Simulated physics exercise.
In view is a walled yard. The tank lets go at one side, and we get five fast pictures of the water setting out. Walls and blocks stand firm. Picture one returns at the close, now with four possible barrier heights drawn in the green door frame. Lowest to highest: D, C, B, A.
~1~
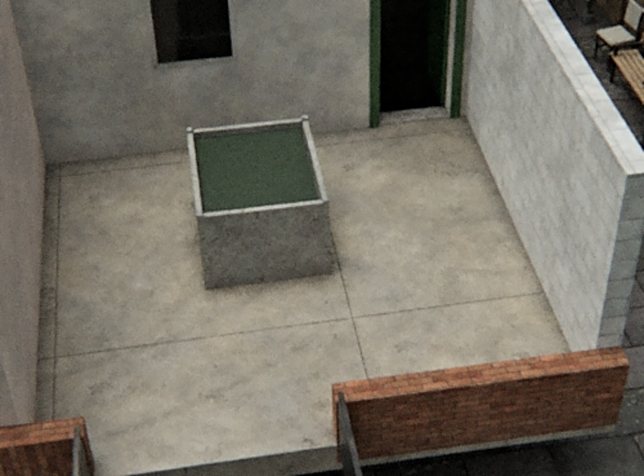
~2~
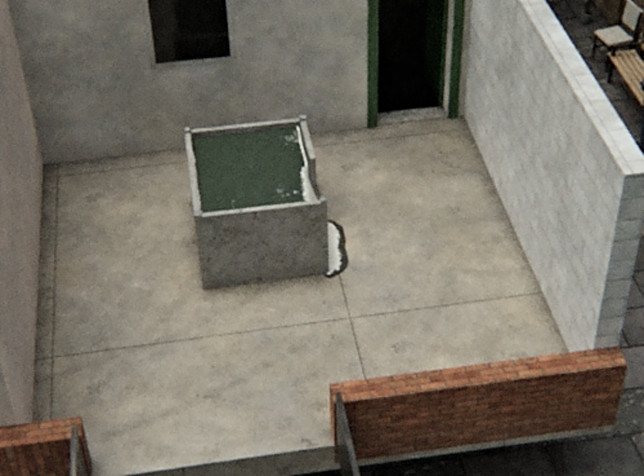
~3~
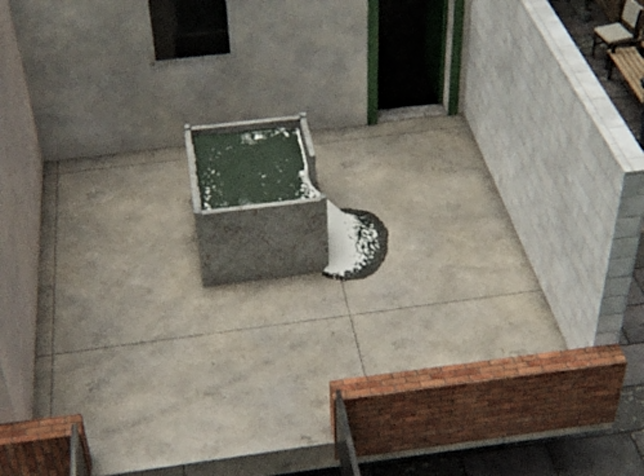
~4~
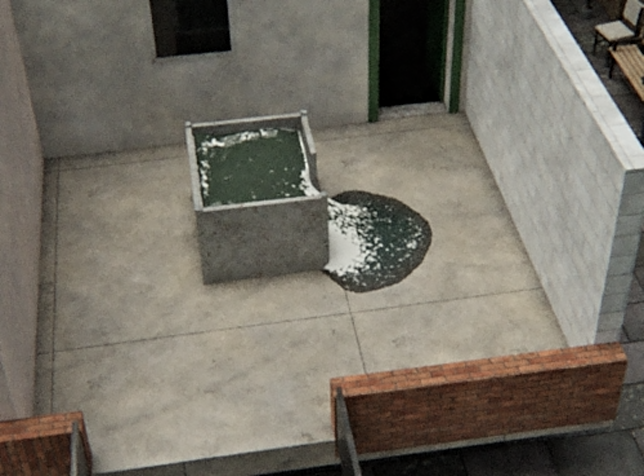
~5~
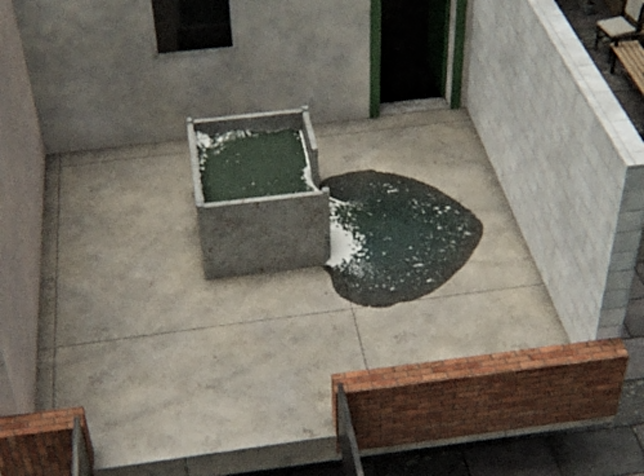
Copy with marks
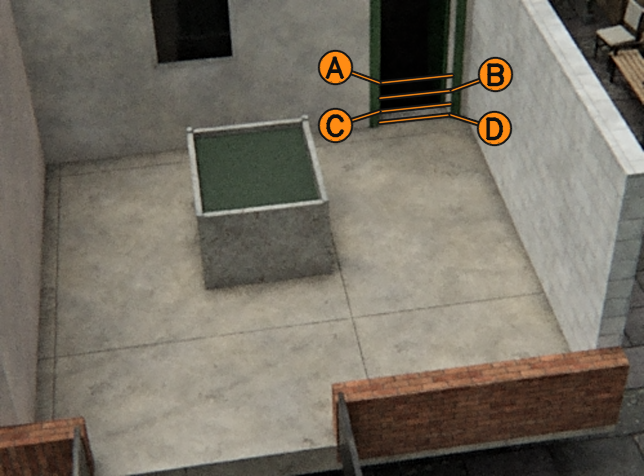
Green water pours from the right side of a square tank and spreads across the yard.
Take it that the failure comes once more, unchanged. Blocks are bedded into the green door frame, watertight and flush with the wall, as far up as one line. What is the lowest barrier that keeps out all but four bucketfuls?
Choose C.
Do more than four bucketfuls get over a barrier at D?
Yes.
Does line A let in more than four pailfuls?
No, that is safe.
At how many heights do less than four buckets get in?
Three of the four.
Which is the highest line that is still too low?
Line D.
On the marked copy, A at (416, 79); B at (415, 94); C at (415, 107); D at (414, 118); from the bottom up D, C, B, A.
If A is chosen, nothing gets over.
If B is chosen, nothing gets over.
If C is chosen, a bucket or two gets in.
If D is chosen, some 20 bucketfuls get in.
